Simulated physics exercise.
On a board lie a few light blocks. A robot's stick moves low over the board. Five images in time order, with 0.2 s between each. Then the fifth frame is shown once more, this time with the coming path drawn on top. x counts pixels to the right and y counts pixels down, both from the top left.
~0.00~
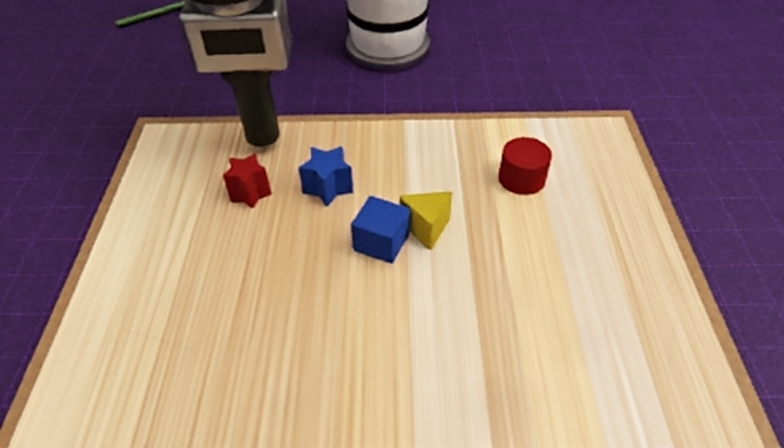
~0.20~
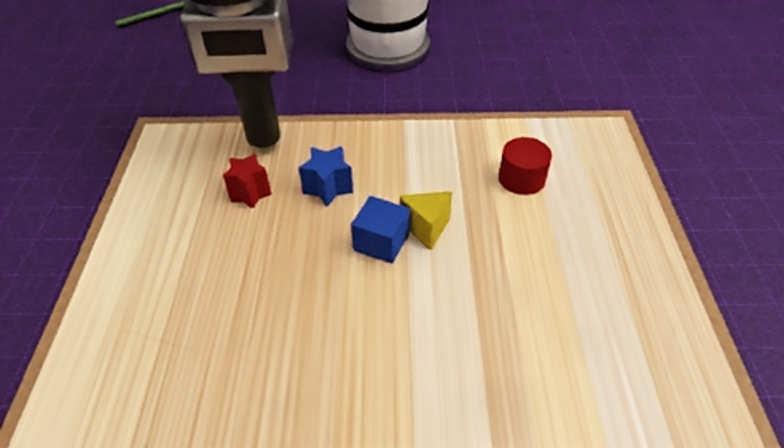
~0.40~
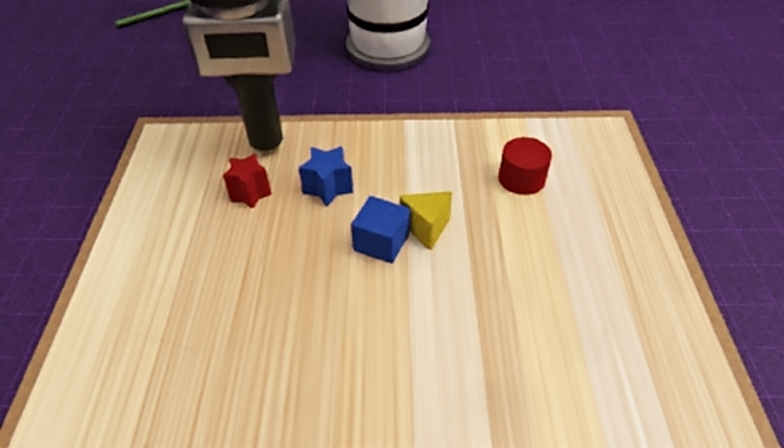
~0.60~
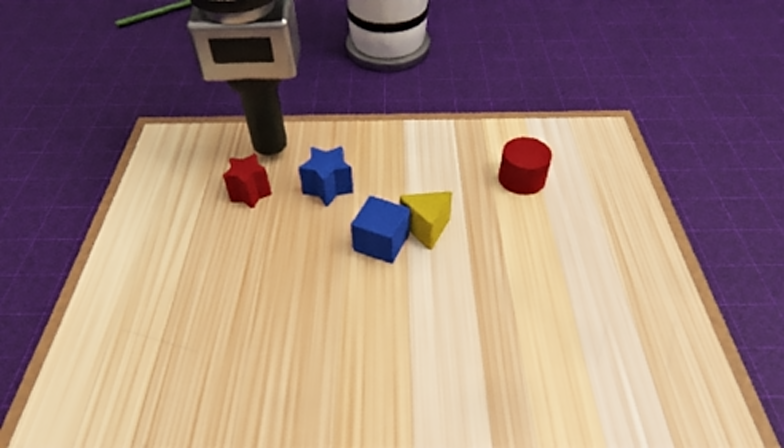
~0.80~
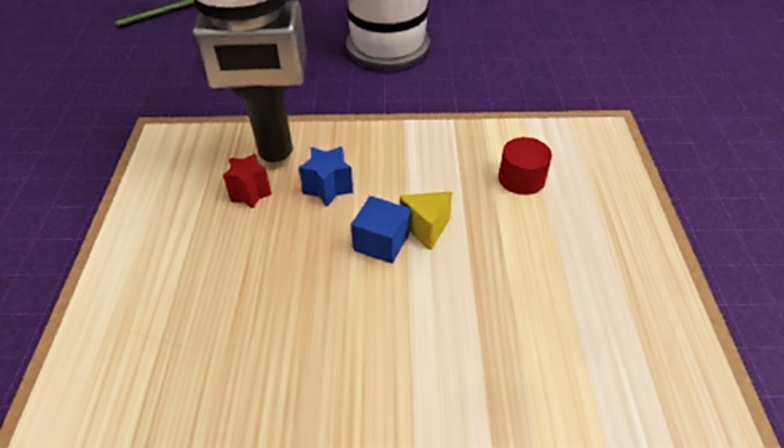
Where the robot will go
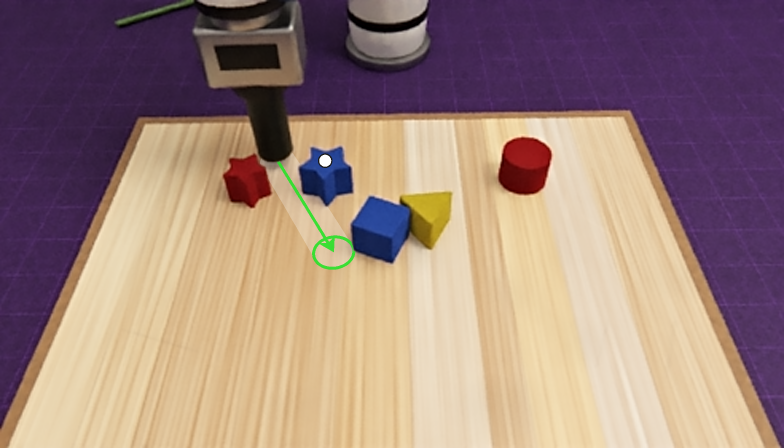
A pale wooden board lies on a purple surface, seen from above and in front by a still camera, with a robot's dark stick reaching down at its upper left. A red star block and a blue star sit near the stick, a blue square piece touches a yellow triangle near the middle, and a red cylinder stands to the right. The stick moves slightly toward the viewer and right, between the stars, while every block stays still.
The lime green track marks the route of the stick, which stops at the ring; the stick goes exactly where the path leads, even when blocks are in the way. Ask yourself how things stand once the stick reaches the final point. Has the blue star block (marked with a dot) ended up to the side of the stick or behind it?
Short answer: Yes.
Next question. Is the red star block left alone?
I believe so.
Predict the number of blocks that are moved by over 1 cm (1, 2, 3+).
Expect one.
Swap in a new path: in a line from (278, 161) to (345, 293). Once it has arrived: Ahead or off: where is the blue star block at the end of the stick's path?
The block lies off to the side or behind.
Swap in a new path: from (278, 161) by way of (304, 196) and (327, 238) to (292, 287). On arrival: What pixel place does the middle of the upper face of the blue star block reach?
The top centre is at (345, 169).
Drawn move, straight from (278, 161) to (334, 252); the dot is on the blue star block.
What follows on the original path. One third of the way, stick (293, 179); blue star block (327, 162), turned 15° anticlockwise.
Two thirds of the way, stick (312, 209); blue star block (337, 168), turned 60° anticlockwise.
At the end, stick (332, 243); red star block still; blue star block (337, 168), turned 60° anticlockwise; blue square piece still.
